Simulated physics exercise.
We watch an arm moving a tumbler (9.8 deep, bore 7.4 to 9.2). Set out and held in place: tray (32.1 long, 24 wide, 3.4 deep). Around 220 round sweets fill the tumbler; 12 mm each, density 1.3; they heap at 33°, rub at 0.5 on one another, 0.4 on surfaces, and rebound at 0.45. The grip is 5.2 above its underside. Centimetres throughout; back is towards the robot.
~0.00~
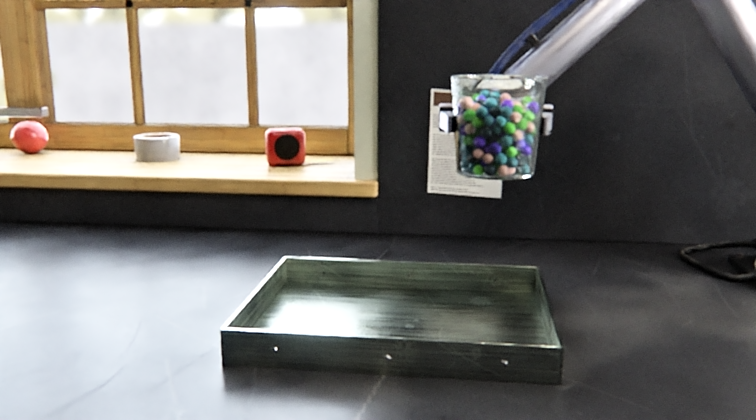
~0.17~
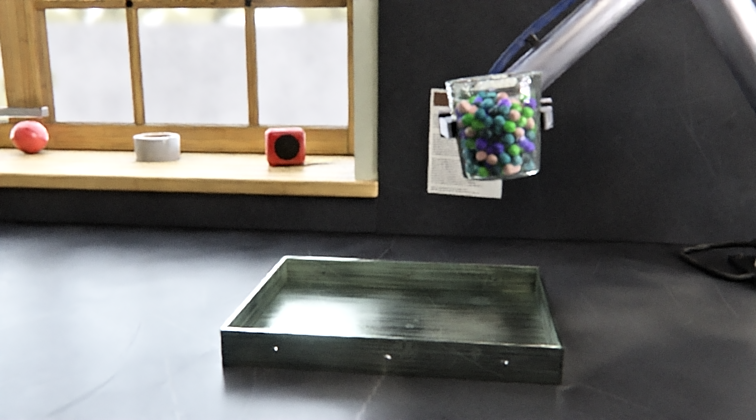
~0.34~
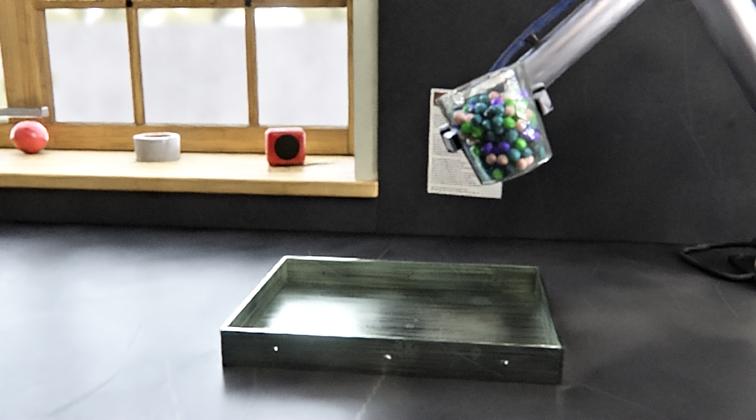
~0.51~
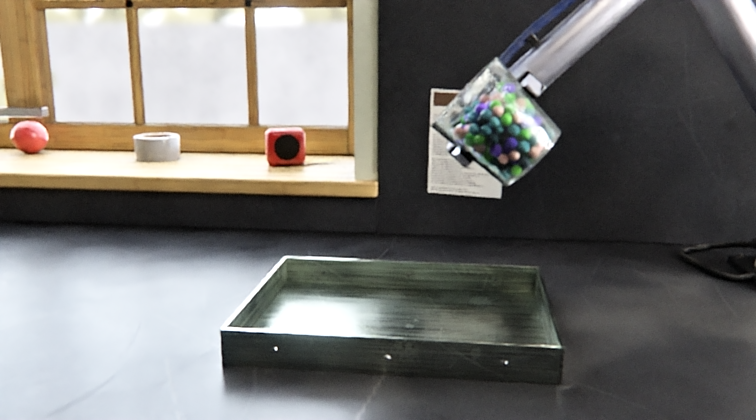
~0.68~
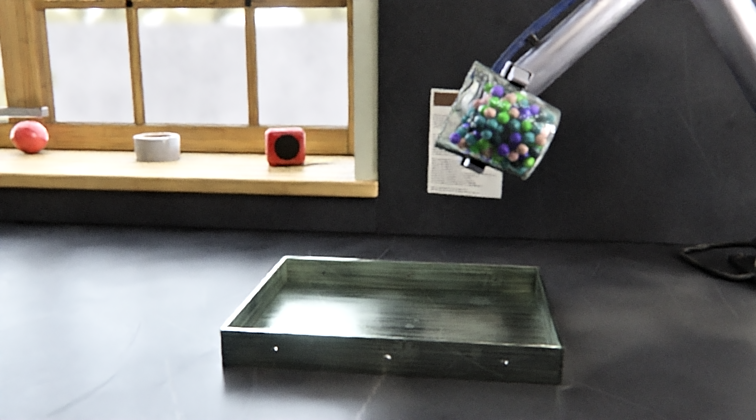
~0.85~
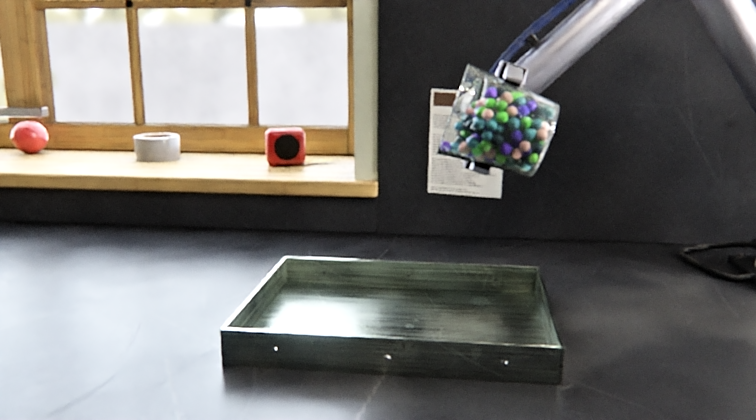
We see a robot arm holding a clear tumbler of small multicoloured balls above an empty dark tray, near a wooden window; the arm steadily tilts the tumbler to the left until it lies almost on its side.
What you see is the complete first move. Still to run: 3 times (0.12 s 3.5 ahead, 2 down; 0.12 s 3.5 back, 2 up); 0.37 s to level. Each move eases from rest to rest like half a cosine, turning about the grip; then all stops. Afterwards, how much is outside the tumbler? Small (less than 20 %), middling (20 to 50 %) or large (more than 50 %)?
Answer: Middling; 20 to 50 % of the round sweets finish outside the tumbler.
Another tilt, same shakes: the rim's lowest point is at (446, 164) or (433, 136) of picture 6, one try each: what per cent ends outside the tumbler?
Some 75 and 10 per cent.
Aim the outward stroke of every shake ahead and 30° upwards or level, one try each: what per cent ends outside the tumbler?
Some 65 and 55 per cent.
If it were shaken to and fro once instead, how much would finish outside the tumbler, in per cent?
It would be near 15 per cent.
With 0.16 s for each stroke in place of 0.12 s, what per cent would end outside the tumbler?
In that case some 25 per cent.
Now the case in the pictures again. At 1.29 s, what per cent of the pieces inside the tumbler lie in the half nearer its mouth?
Some 55 per cent.
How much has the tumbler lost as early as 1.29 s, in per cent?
Some 20 per cent.
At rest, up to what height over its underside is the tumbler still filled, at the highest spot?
Some 8.0 cm.
By 1.29 s, tilted 72° forward, highest piece 23 above the table; 177 in the tumbler, 31 in the tray, 10 in flight or on a rim.
By 1.72 s, tilted 46° forward, highest piece 24 above the table; 139 in the tumbler, 73 in the tray, 1 on the table or floor, 5 in flight or on a rim.
By 2.14 s, level, highest piece 26 above the table; 139 in the tumbler, 78 in the tray, 1 on the table or floor.
By 3.19 s, level, highest piece 26 above the table; 139 in the tumbler, 78 in the tray, 1 on the table or floor.
Final count, 139 in the tumbler, 78 in the tray, 1 on the table or floor. That is 36 % outside the tumbler.
